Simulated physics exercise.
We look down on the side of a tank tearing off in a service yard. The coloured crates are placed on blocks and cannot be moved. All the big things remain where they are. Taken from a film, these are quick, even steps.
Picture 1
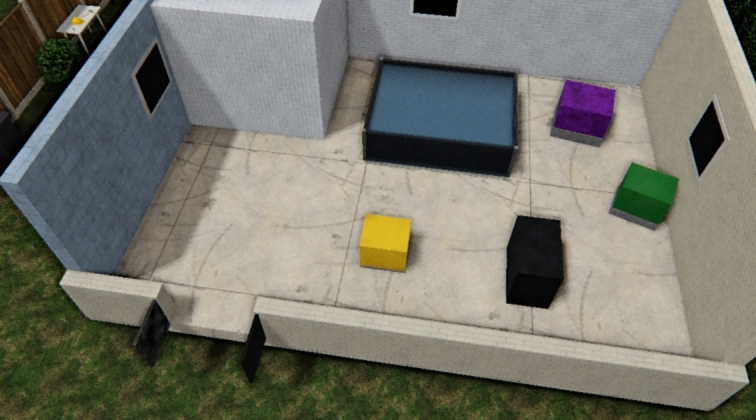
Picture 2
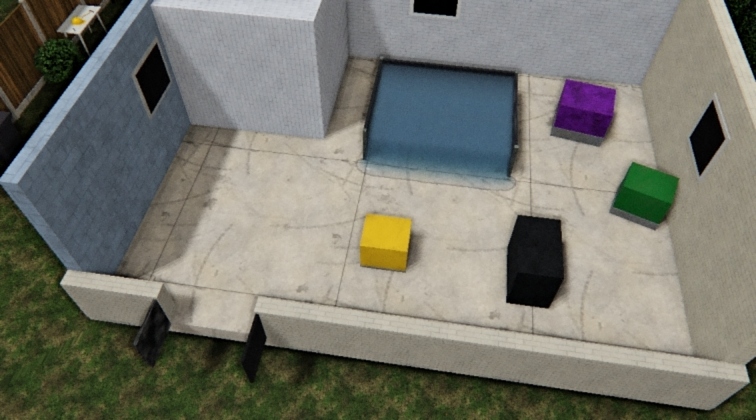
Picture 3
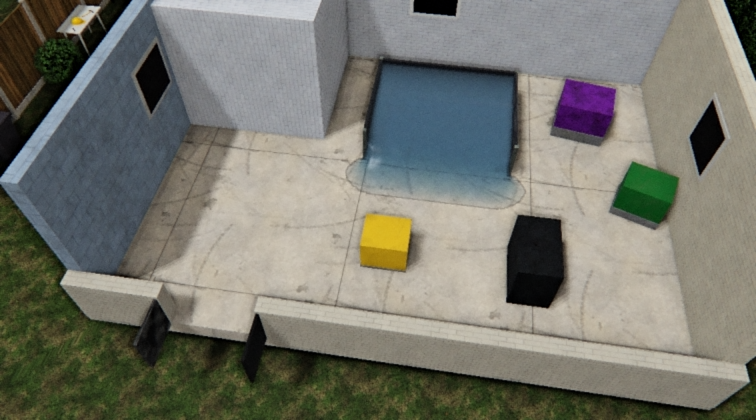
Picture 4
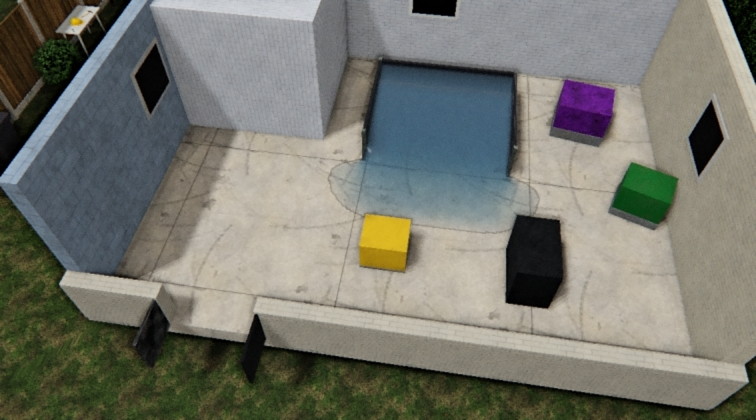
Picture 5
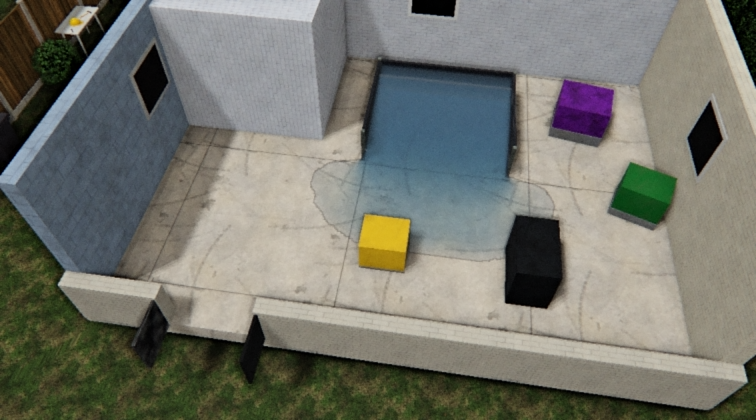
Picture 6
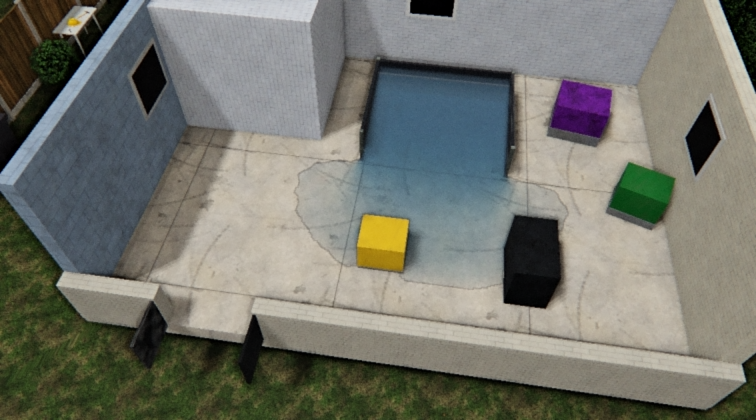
Water poured from the near side of an open tank in a walled yard and fanned out across the pale floor, reaching the yellow and black blocks, which stayed put as it spread around them.
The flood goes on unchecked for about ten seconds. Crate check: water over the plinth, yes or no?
Green crate yes, yellow crate yes, purple crate no.
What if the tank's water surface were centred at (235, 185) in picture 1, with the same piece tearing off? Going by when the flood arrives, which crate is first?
I'd go with the yellow one.
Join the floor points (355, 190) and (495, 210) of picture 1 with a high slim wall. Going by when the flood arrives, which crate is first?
That would be the green-painted one.
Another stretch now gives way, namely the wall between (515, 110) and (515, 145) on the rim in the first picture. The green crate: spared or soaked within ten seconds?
Result: Green is swamped.
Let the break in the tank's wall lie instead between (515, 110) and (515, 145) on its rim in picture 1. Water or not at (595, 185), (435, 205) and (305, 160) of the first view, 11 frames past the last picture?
Taken in turn, that's reached, not reached, and finally not reached.
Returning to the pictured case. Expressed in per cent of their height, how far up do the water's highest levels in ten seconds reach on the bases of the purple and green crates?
30 %, then 150 %.
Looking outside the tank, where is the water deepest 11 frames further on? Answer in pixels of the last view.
I'd say near (488, 353).
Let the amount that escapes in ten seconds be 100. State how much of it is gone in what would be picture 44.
I get 55 percent.
A moment on, water covers 35 % of the floor; the green crate not reached, the yellow crate water round its plinth, the purple crate not reached.
Next, water covers 50 % of the floor; the green crate water round its plinth, the yellow crate water round its plinth, the purple crate not reached.
Then, water covers 60 % of the floor; the green crate water round its plinth, the yellow crate water round its plinth, the purple crate not reached.
Later, water covers 75 % of the floor; the green crate water round its plinth, the yellow crate water round its plinth, the purple crate water round its plinth.
In the end, water covers 95 % of the floor; the green crate was topped, the yellow crate was topped, the purple crate stayed above the water.
